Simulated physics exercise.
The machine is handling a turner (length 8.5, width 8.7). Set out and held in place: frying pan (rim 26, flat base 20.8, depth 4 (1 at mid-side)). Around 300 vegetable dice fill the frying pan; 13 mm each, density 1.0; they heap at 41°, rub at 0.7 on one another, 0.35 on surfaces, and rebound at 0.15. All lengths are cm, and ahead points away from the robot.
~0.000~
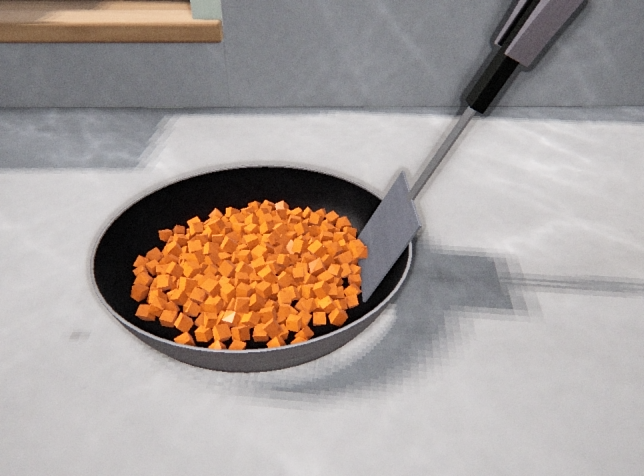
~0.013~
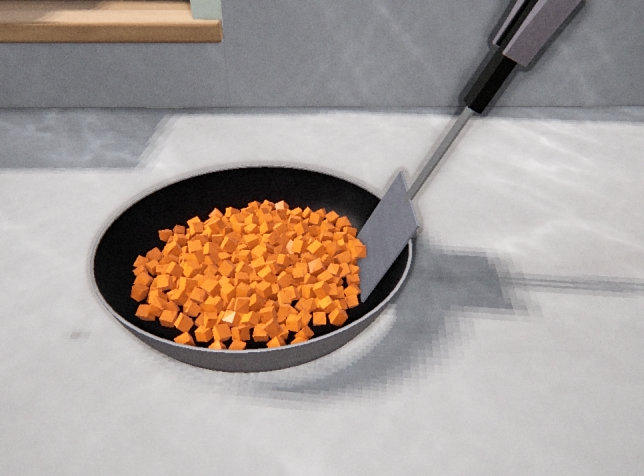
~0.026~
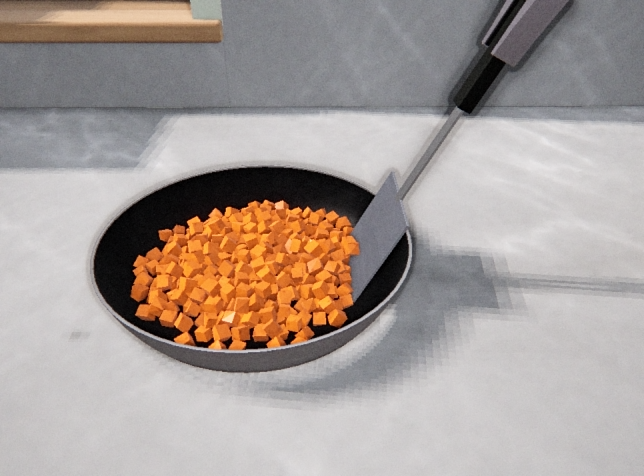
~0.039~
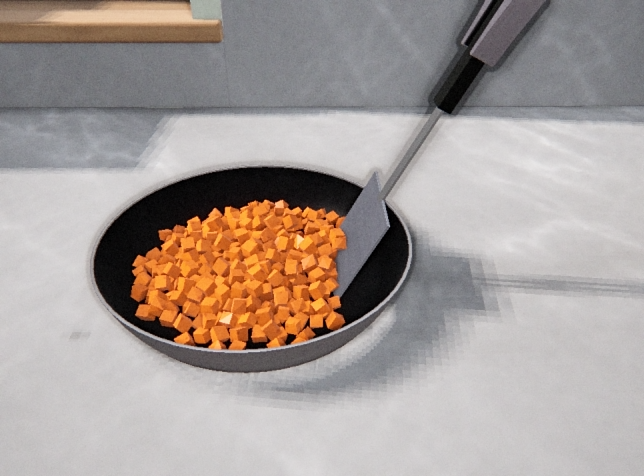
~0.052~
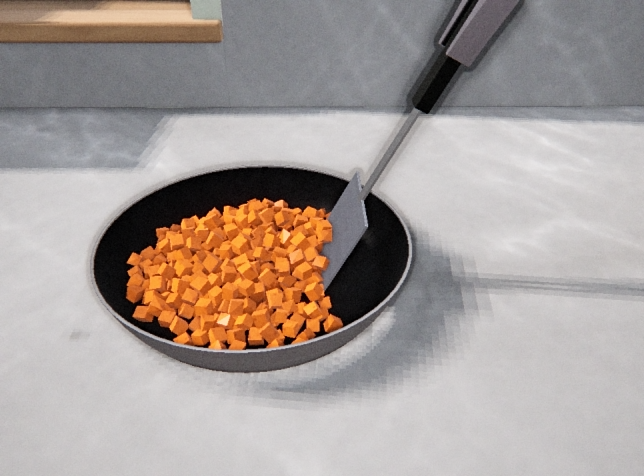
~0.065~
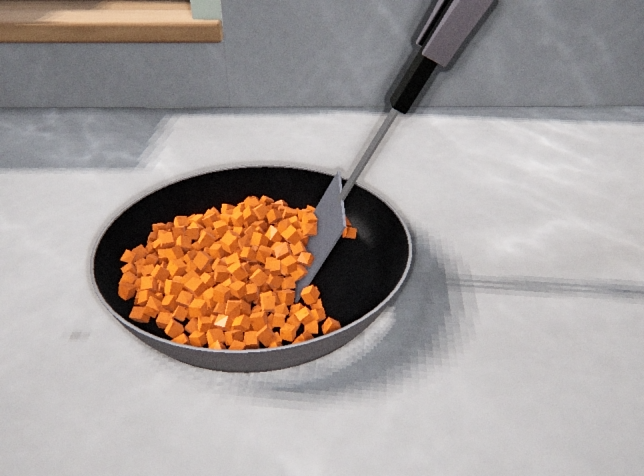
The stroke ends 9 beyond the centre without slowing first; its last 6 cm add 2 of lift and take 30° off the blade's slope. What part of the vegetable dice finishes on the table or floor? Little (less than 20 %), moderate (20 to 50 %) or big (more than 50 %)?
Answer: Moderate; 20 to 50 % of the vegetable dice finish on the table or floor.
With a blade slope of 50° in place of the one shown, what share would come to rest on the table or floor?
In that case some 25 per cent.
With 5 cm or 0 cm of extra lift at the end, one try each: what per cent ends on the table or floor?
About 35 and 15 per cent.
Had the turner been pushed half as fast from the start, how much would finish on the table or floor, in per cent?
In that case some 5 per cent.
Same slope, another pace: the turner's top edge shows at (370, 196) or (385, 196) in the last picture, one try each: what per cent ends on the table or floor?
Some 15 and 10 per cent.
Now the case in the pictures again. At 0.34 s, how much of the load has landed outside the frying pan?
Roughly 25 per cent.
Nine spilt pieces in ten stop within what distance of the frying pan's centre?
About 30 cm.
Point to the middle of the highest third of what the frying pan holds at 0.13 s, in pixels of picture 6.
Near (186, 237).
After 0.10 s, sloping 63°, highest piece 7 above the table; 303 in the frying pan.
After 0.13 s, sloping 55°, highest piece 7 above the table; 303 in the frying pan.
After 0.34 s, sloping 33°, highest piece 15 above the table; 222 in the frying pan, 70 on the table or floor, 11 on the blade or in flight.
After 1.39 s, sloping 33°, highest piece 5 above the table; 222 in the frying pan, 81 on the table or floor.
At rest, 222 in the frying pan, 81 on the table or floor. That is 27 % on the table or floor.
